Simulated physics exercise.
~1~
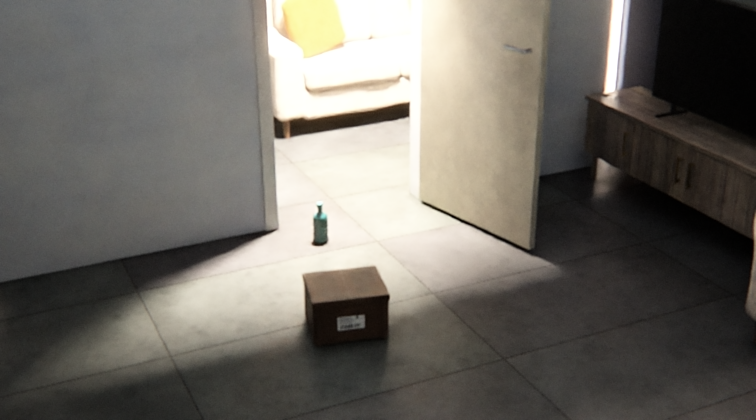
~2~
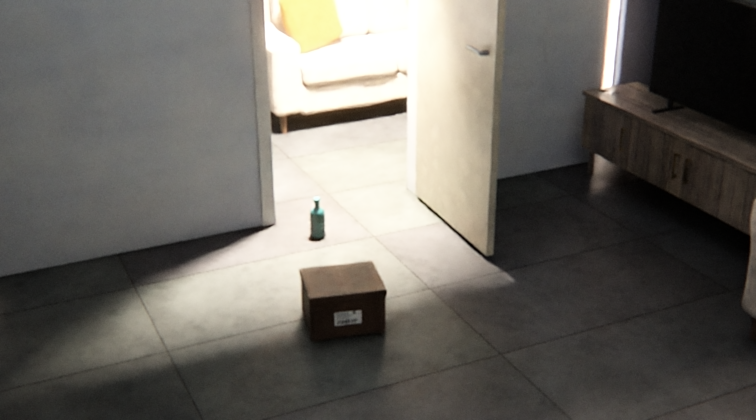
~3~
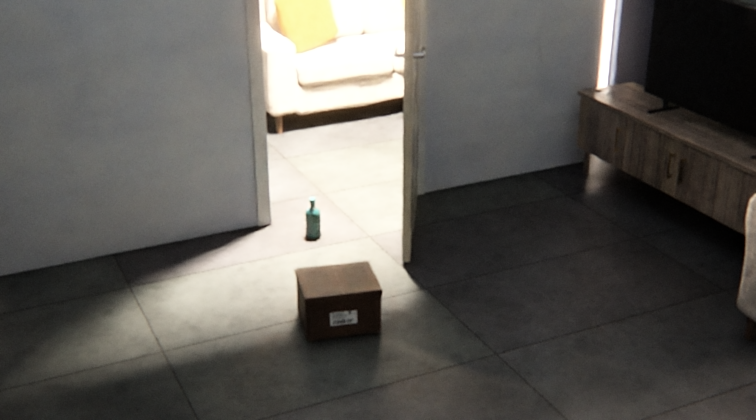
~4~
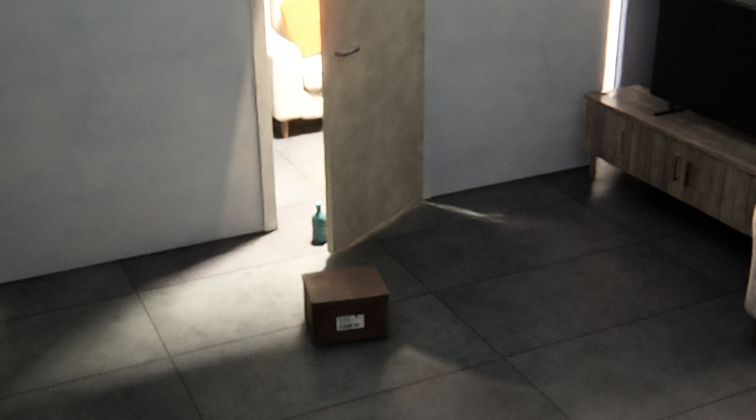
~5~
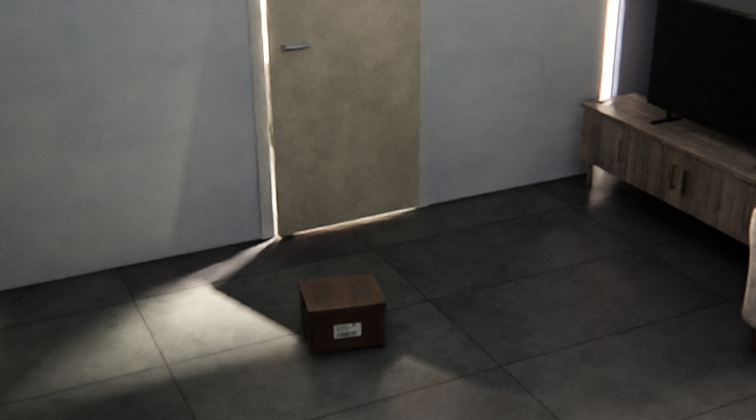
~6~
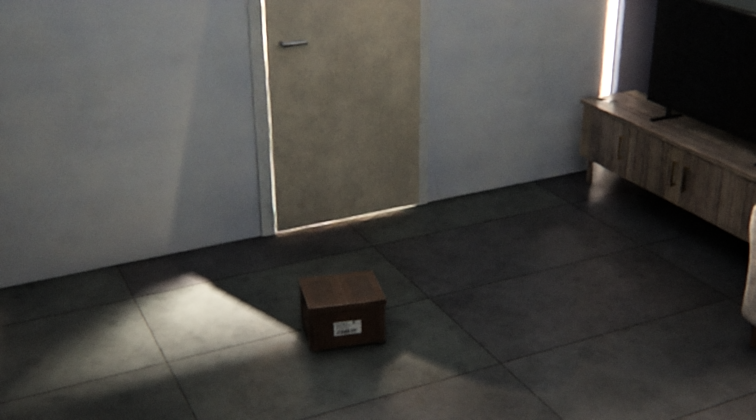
In a dim room, a door swings shut, hiding a turquoise bottle behind it.
